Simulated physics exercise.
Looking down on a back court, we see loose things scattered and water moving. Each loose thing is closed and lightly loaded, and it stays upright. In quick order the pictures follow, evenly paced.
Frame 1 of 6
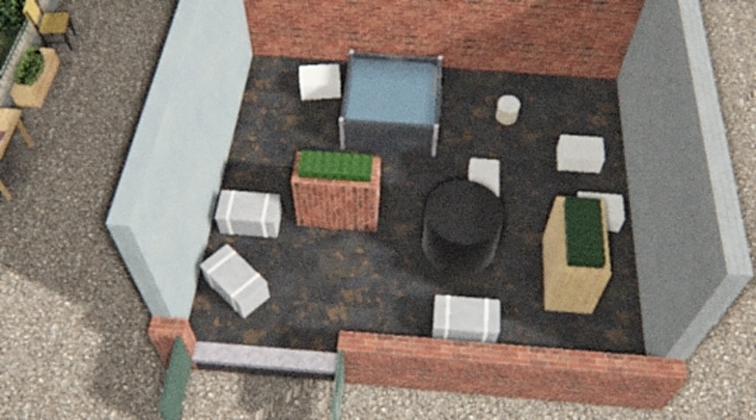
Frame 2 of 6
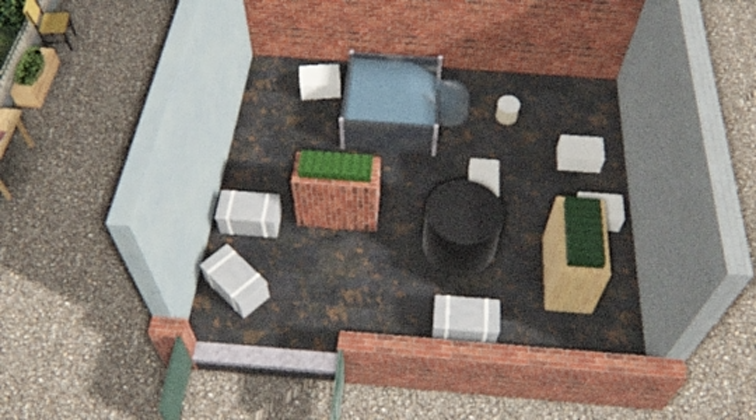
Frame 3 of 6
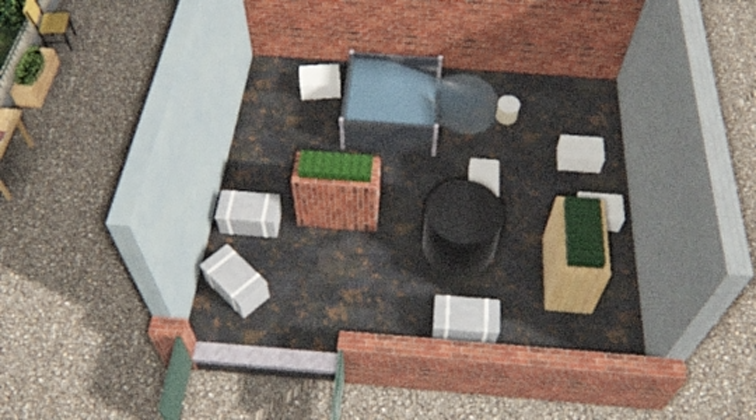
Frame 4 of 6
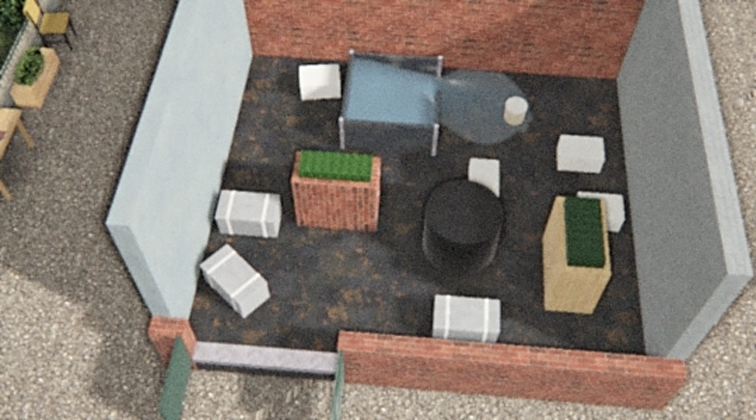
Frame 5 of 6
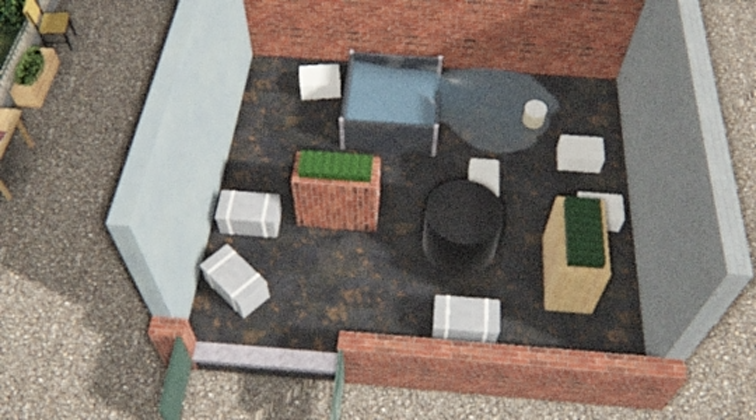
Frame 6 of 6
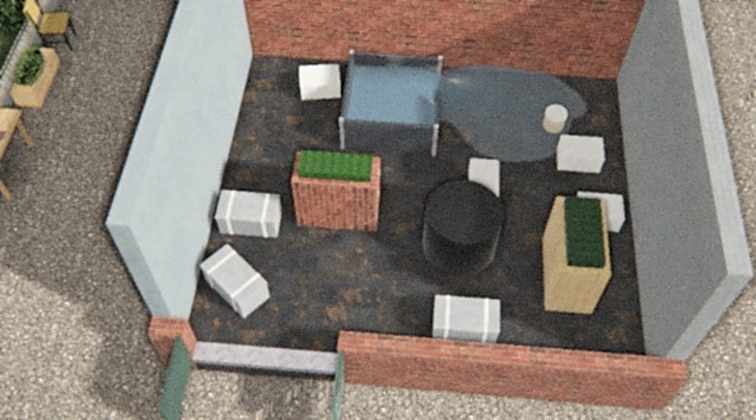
Water spilling from a glass-sided tank across a walled courtyard's dark floor, reaching a small white pail and pushing it right.
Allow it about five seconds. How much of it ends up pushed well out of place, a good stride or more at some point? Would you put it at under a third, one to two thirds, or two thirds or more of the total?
It stays in the bottom third.
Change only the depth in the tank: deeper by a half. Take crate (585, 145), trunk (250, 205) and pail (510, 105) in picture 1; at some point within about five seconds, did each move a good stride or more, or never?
The first did it, the next came up short, and the last did it.
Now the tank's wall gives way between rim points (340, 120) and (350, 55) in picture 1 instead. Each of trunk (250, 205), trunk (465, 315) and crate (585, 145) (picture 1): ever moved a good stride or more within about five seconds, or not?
One after another: Goes the distance, then never gets that far, then never gets that far.
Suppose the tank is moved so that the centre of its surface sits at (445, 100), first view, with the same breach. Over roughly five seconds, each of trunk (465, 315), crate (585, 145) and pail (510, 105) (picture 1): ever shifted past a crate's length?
Not far, Far enough, Far enough.
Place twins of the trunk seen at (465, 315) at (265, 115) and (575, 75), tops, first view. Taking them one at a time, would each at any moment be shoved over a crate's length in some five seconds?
Sequence: Scarcely shifts; knocked aside.
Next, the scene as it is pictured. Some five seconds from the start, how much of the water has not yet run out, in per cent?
Estimate: About 100 %.
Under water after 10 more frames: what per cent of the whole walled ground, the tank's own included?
Something like 30 in a hundred.
A moment on, 1 of 8 are well off their spots; 0 afloat.
Next, 2 of 8 are well off their spots; 2 afloat.
Later, 2 of 8 are well off their spots; 3 afloat.
In the end, 2 of 8 are well off their spots, and 2 have been at some point; 3 afloat.
